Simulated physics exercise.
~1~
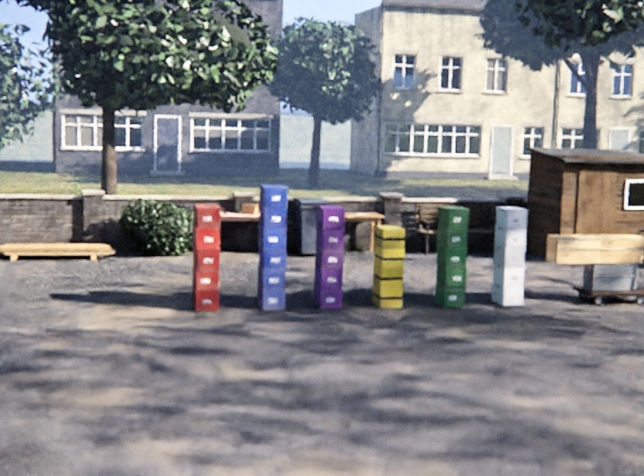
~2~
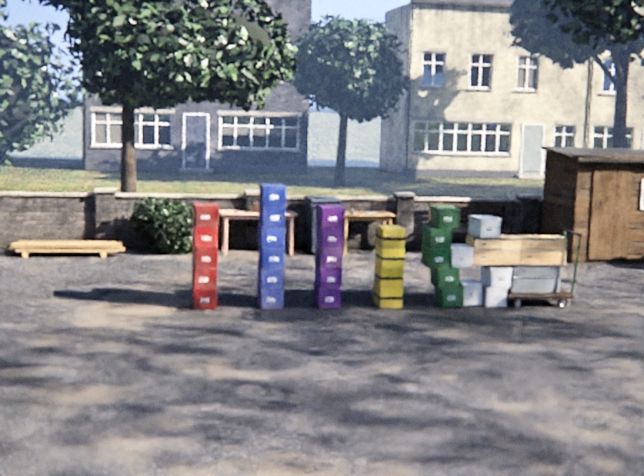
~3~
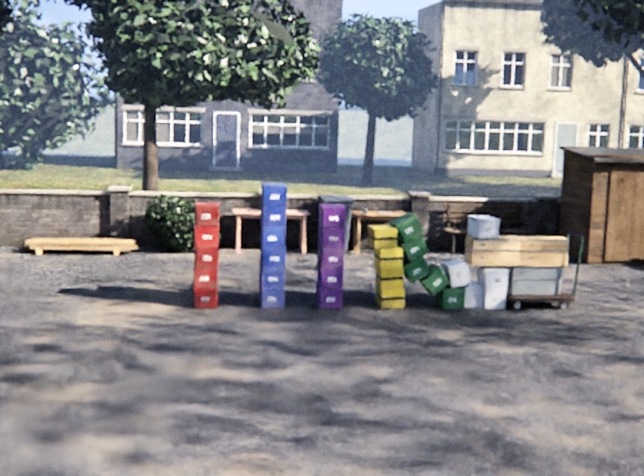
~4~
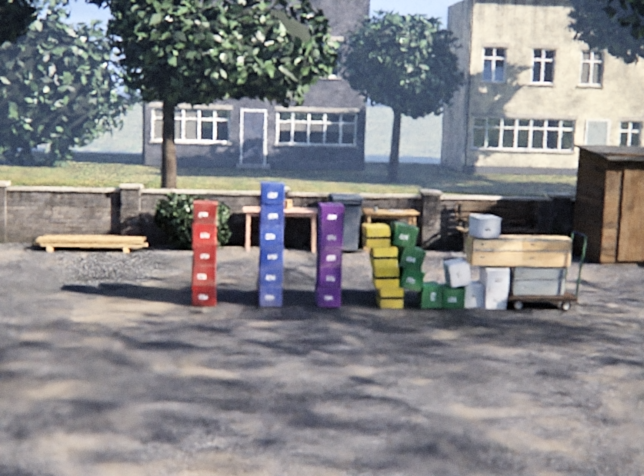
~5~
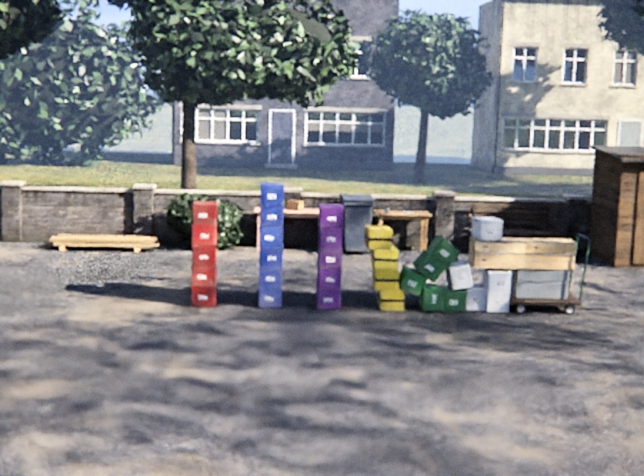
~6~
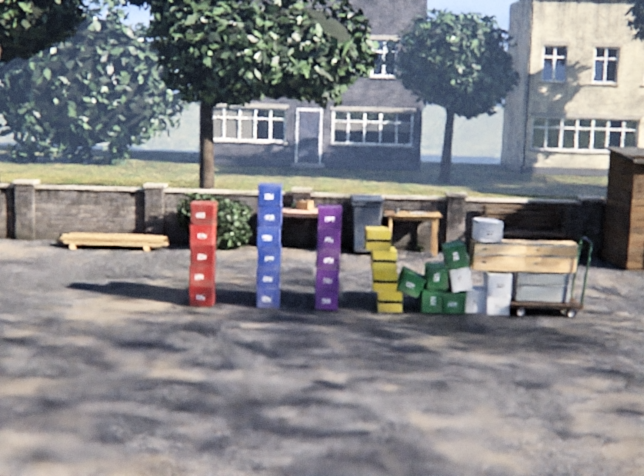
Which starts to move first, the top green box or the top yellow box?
The top green box starts to move first, shifting left. The top yellow box only begins to move after that.
